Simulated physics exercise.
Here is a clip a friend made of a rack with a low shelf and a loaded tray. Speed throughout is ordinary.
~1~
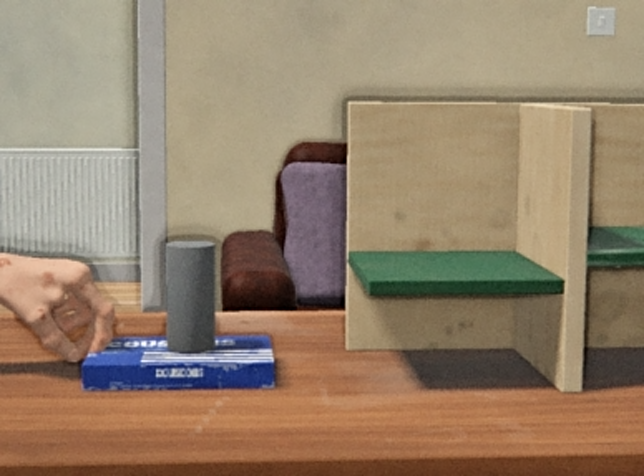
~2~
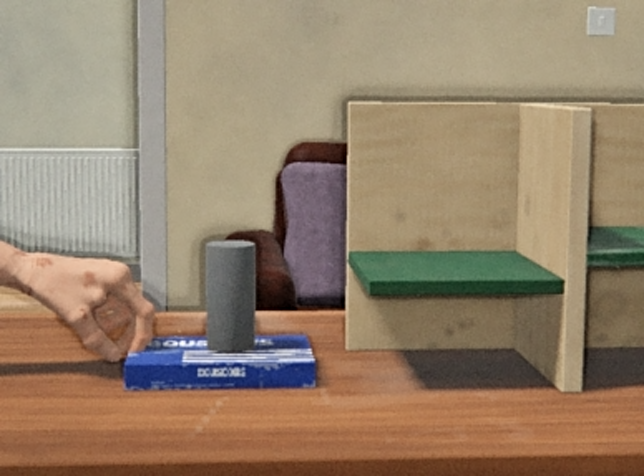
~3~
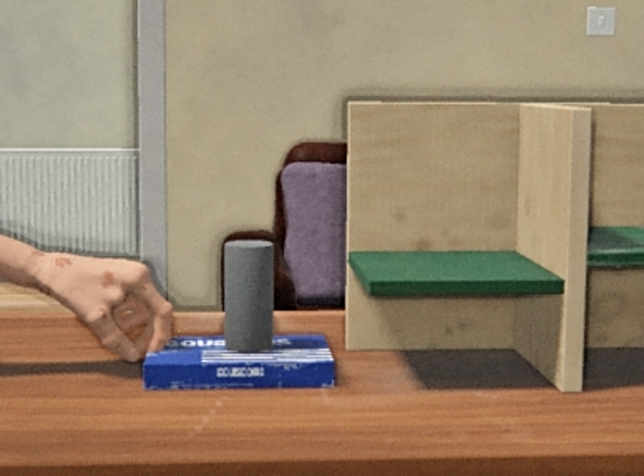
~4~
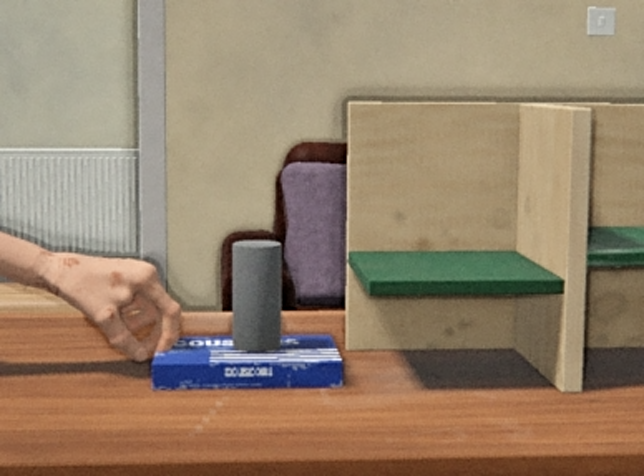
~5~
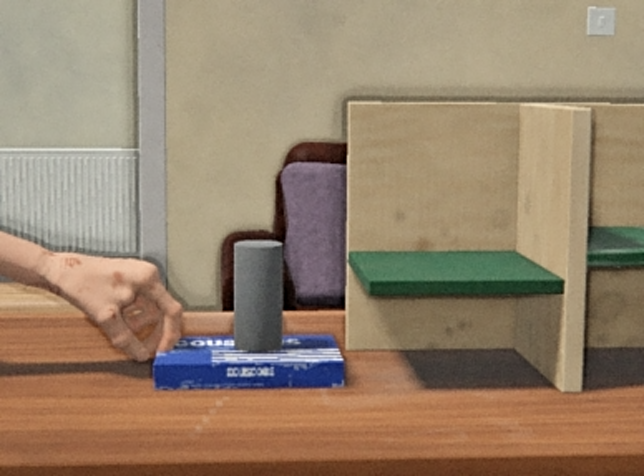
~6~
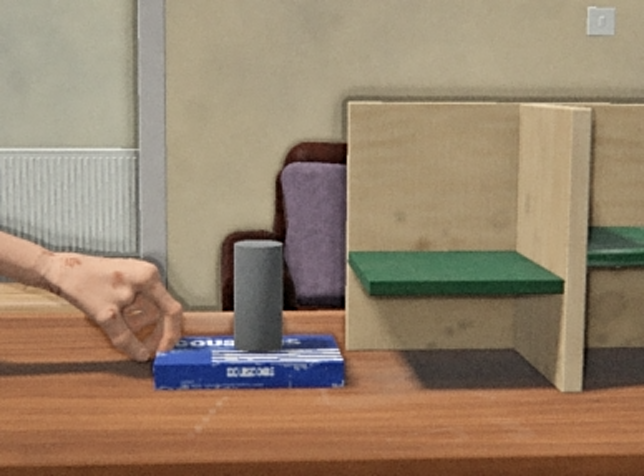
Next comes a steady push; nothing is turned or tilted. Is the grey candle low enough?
So the grey candle is bumped away.
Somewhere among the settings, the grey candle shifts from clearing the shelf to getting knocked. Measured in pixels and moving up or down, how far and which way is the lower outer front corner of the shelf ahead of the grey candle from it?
It needs a shift of 36 pixels in the upward direction.
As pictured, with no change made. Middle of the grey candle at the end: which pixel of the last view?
I'd say it stops near (376, 324).
Then, 1.52 s past the last view, grey candle leaning 30° off how it started near (337, 291).
Finally, the grey candle gets scraped off its spot, near (376, 324).
